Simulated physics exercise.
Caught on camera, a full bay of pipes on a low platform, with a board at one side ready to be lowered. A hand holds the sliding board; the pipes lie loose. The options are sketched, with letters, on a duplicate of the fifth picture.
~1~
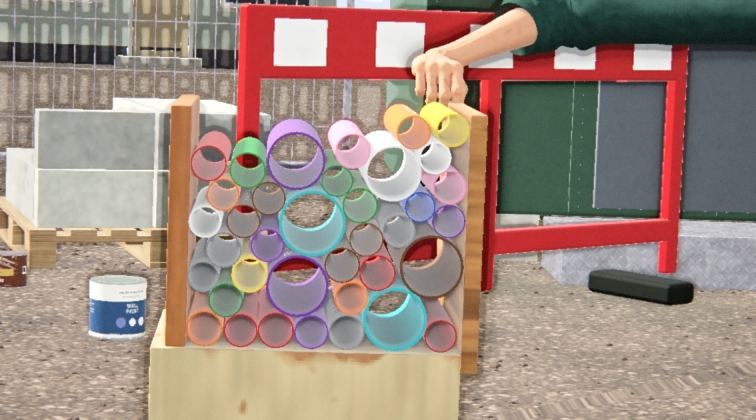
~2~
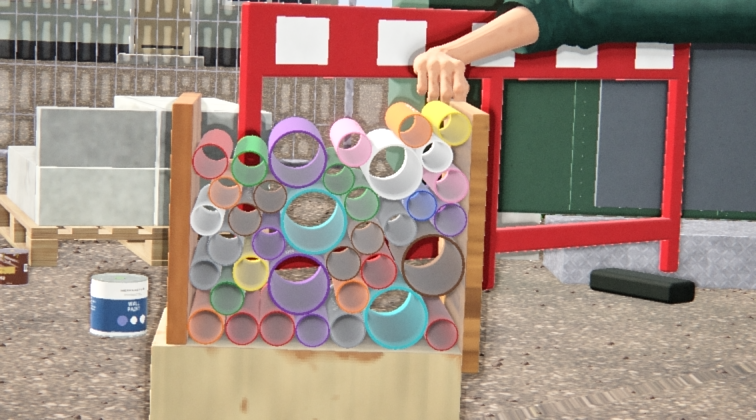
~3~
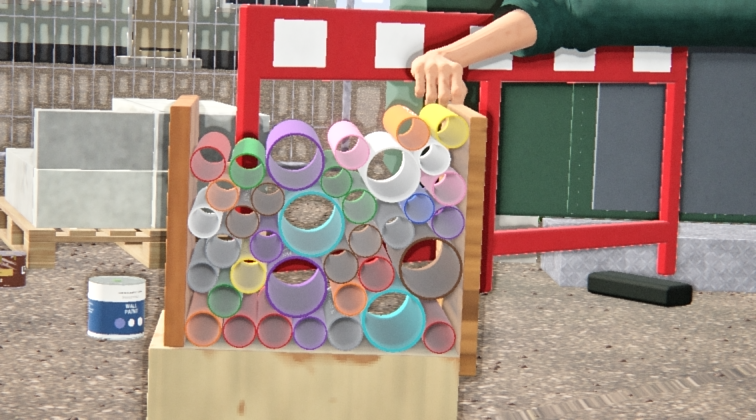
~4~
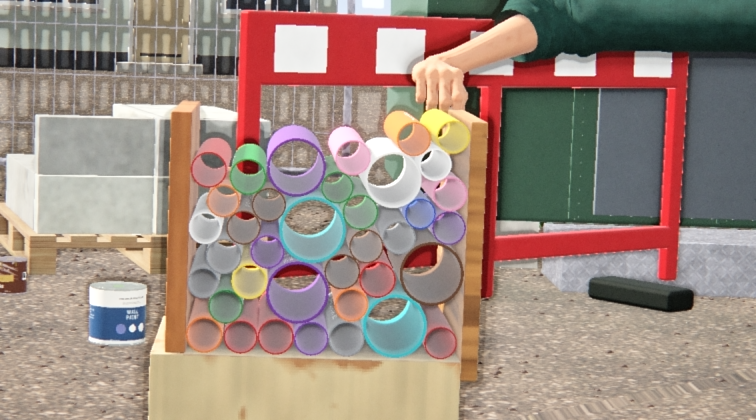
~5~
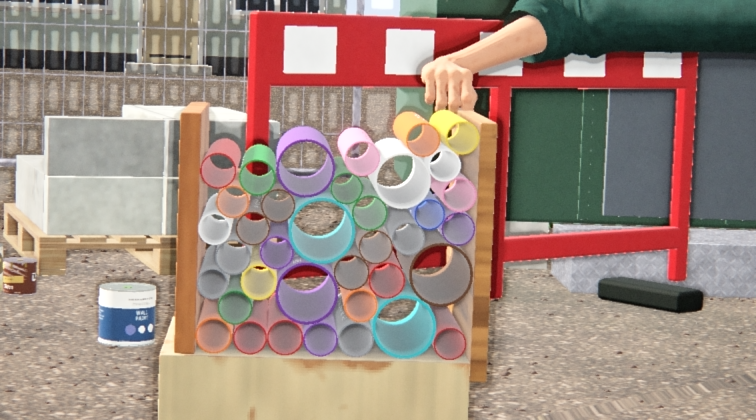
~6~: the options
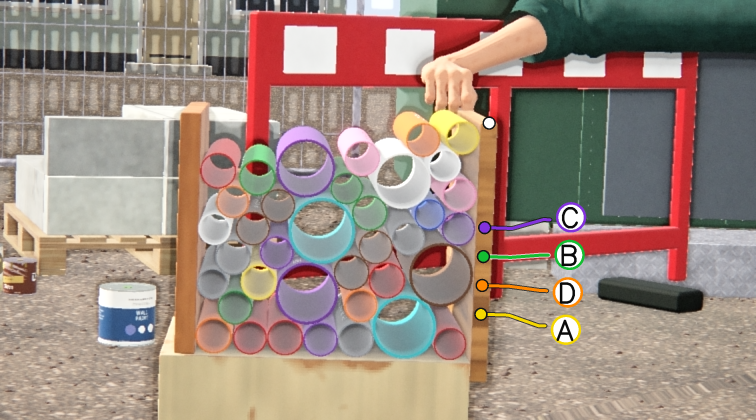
A hand stays on the right-hand board beside the stacked colourful pipes, which barely move.
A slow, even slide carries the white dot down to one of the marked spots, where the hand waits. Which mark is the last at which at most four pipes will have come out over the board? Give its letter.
Down to C.
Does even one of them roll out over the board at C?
Yes, at C.
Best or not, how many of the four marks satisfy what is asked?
One of the four.
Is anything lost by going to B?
Yes, at B.
On the marked copy, A at (481, 314); B at (483, 256); C at (485, 228); D at (482, 286); the white dot at (489, 123).
With C. Early on, top of the board (478, 174).
Further on, top of the board (476, 227).
At the end, top of the board (476, 227), four out over the board.
As for the rest, A more than four out over the board; B more than four out over the board; D more than four out over the board.
